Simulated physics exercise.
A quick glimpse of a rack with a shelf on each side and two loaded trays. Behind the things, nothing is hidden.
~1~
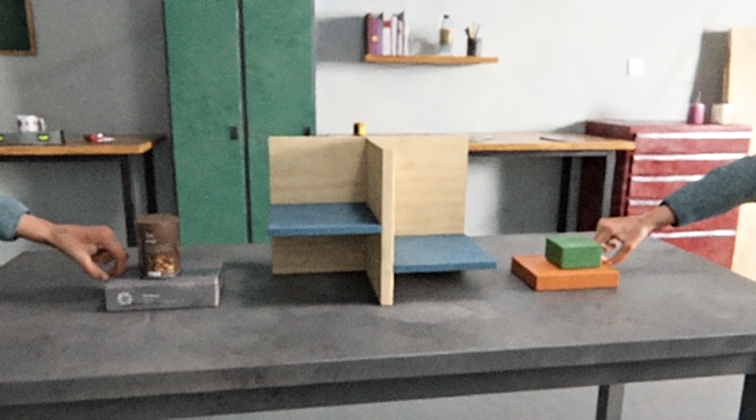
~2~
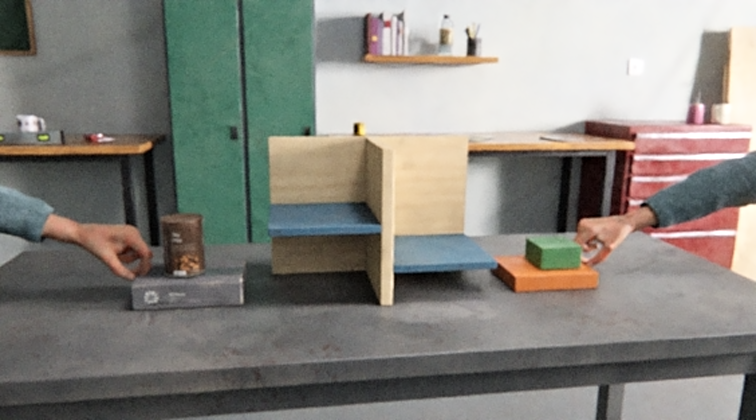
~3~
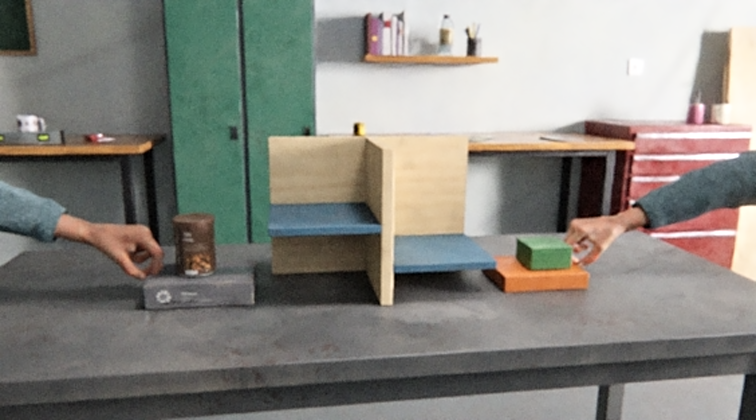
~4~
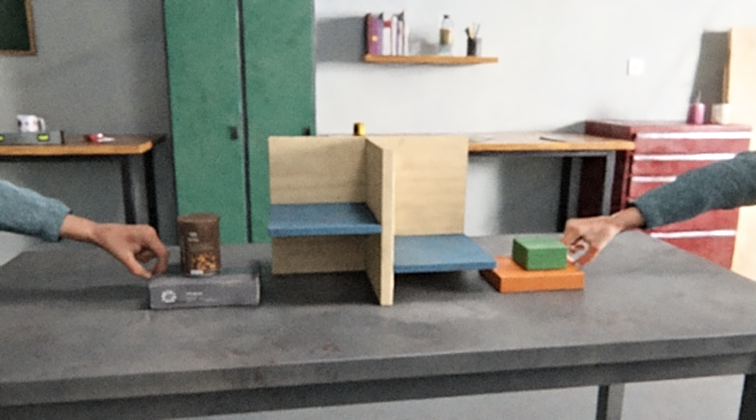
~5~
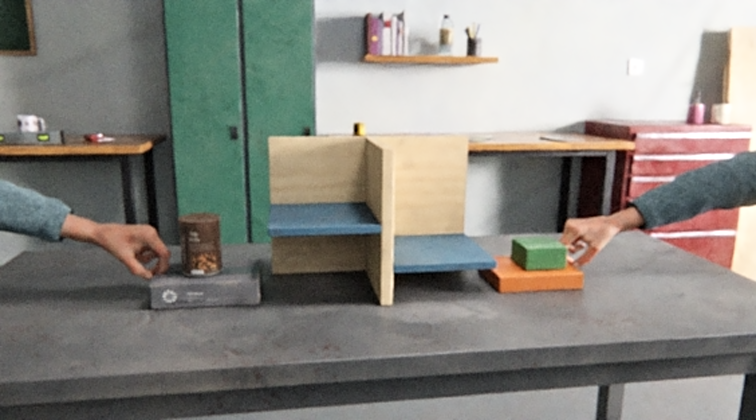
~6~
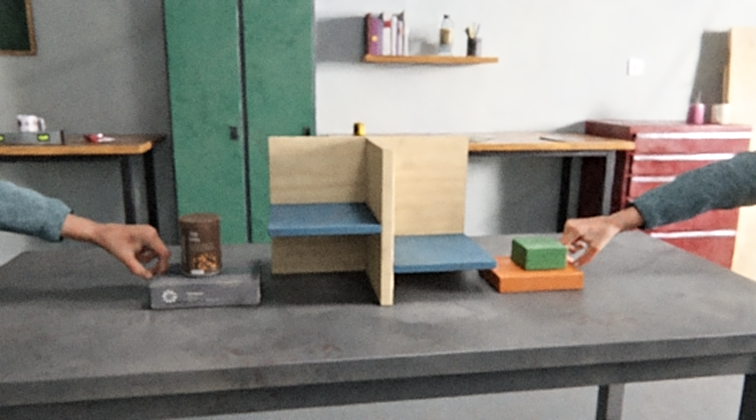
Two hands slide their loads inward across a dark table toward a wooden rack with blue shelves, the left pushing a grey box topped by a brown tin, the right an orange tray carrying a green block. The movement shrinks to a slight shift, then everything sits still with both hands beside the loads.
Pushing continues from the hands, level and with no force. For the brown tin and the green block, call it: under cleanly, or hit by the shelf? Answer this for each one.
Call: Brown tin, hit; green block, hit.
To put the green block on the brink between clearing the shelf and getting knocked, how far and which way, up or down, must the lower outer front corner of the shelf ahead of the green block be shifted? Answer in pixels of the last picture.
Move it up by about 8 pixels.
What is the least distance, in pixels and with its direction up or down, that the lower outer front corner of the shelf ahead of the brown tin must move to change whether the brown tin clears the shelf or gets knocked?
About 8 pixels, up.
Then, 1.56 s past the last view, brown tin leaning 11° off how it started near (253, 242); green block leaning 11° off how it started near (500, 256).
Finally, the brown tin gets scraped off its spot, near (219, 276); the green block gets scraped off its spot, near (497, 263).
